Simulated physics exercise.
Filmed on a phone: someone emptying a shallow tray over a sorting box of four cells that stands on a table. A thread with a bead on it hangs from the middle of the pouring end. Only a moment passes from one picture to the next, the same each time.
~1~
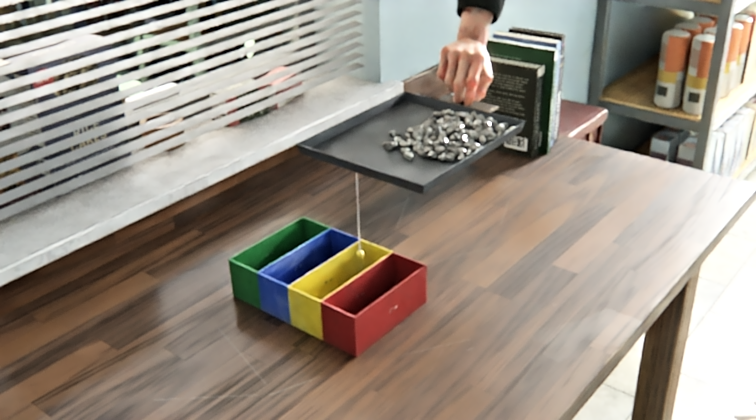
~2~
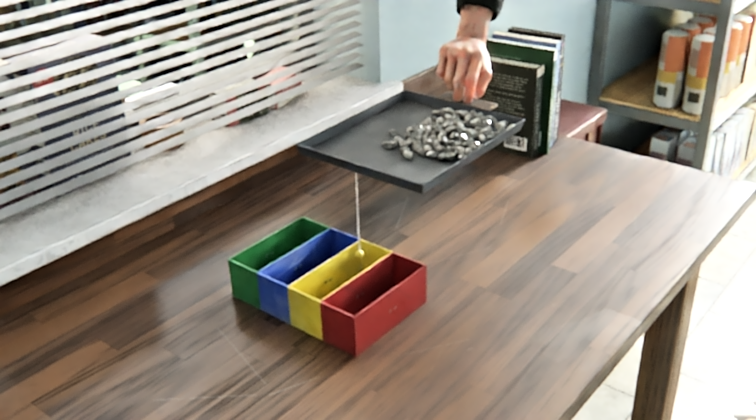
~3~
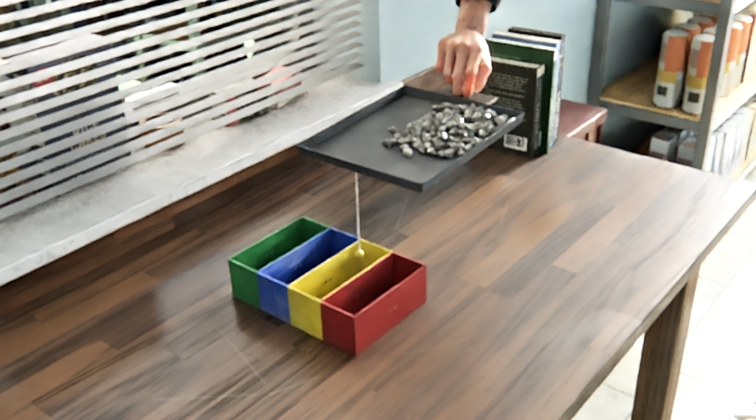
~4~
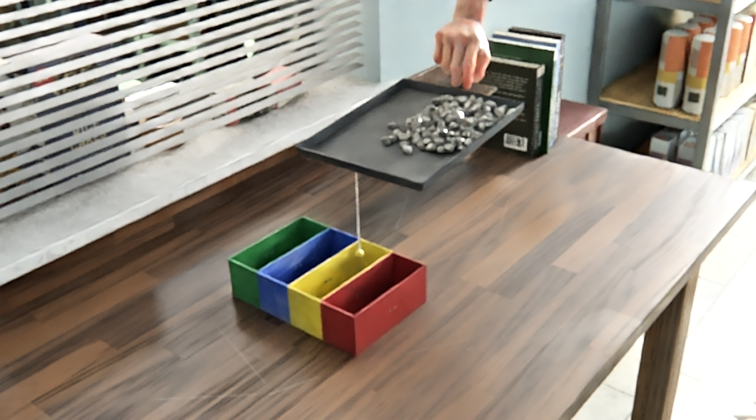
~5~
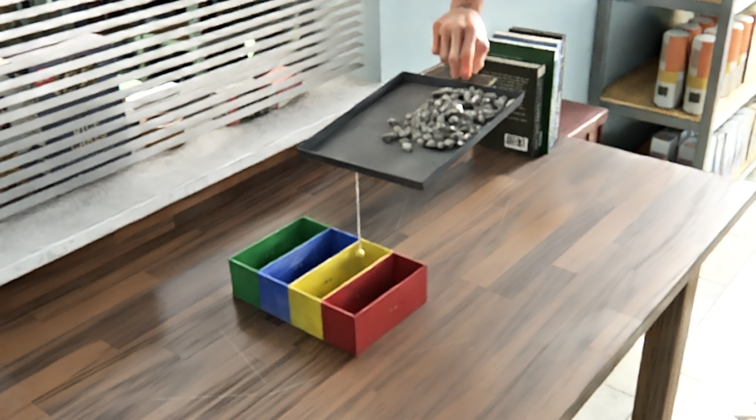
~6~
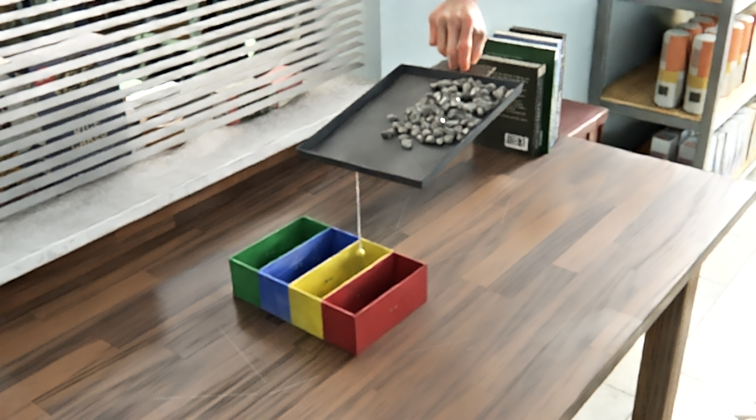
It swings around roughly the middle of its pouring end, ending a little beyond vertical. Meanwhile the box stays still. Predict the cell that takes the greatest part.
I would say the blue cell.
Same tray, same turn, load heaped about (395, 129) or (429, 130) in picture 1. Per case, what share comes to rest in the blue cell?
Shares in turn: 50 % and 50 %.
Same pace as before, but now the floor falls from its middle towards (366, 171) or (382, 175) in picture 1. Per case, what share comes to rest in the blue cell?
Shares: About 10 in a hundred, then about 0 in a hundred.
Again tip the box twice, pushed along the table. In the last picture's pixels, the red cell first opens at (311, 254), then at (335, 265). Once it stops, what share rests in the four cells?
You'd get near 60 percent first and near 80 percent next.
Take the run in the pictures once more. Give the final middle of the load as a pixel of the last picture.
Roughly at pixel (310, 299).
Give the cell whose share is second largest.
The second spot goes to that yellow cell.
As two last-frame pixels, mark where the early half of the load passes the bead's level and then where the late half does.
I'd put it at roughly (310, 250), and after that at roughly (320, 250).
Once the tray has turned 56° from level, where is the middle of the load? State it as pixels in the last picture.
The middle of the load sits near (336, 158).
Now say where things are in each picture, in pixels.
Corners of the pouring end at (300, 144) and (422, 183), level; middle of the load at (451, 131), bits of gravel; bead on its thread at (360, 254); green cell at (245, 280); blue cell at (275, 294); yellow cell at (306, 309); red cell at (339, 325), in the first picture.
Corners of the pouring end at (300, 144) and (422, 183), level; middle of the load at (451, 130), in the second picture.
Corners of the pouring end at (299, 144) and (421, 182), tipped barely, lowest at the left corner; middle of the load at (450, 126), in the third picture.
Corners of the pouring end at (299, 146) and (421, 181), tipped a little, lowest at the left corner; middle of the load at (450, 120), in the fourth picture.
Corners of the pouring end at (299, 147) and (421, 180), tipped a little, lowest at the left corner; middle of the load at (449, 114), in the fifth picture.
Corners of the pouring end at (299, 148) and (420, 179), tipped a little, lowest at the left corner; middle of the load at (448, 107); green cell at (245, 279); blue cell at (275, 293); yellow cell at (306, 308); red cell at (339, 324), in the sixth picture.
Soon after the last picture, tray tipped steeply; most on the tray; a stray few in the yellow cell; a stray few in the red cell; a stray few in the blue cell; about a quarter falling or outside the box.
A little later, tray tipped right over; about a third on the tray; about a quarter in the blue cell; a small part in the yellow cell; a small part in the green cell; a small part in the red cell; a small part falling or outside the box.
Later still, tray tipped past a quarter turn; about half in the blue cell; about a third in the yellow cell; a small part in the green cell; a small part in the red cell; a stray few falling or outside the box.
At rest, tray tipped past a quarter turn; about half in the blue cell; about a third in the yellow cell; a small part in the green cell; a small part in the red cell; a stray few outside the box.
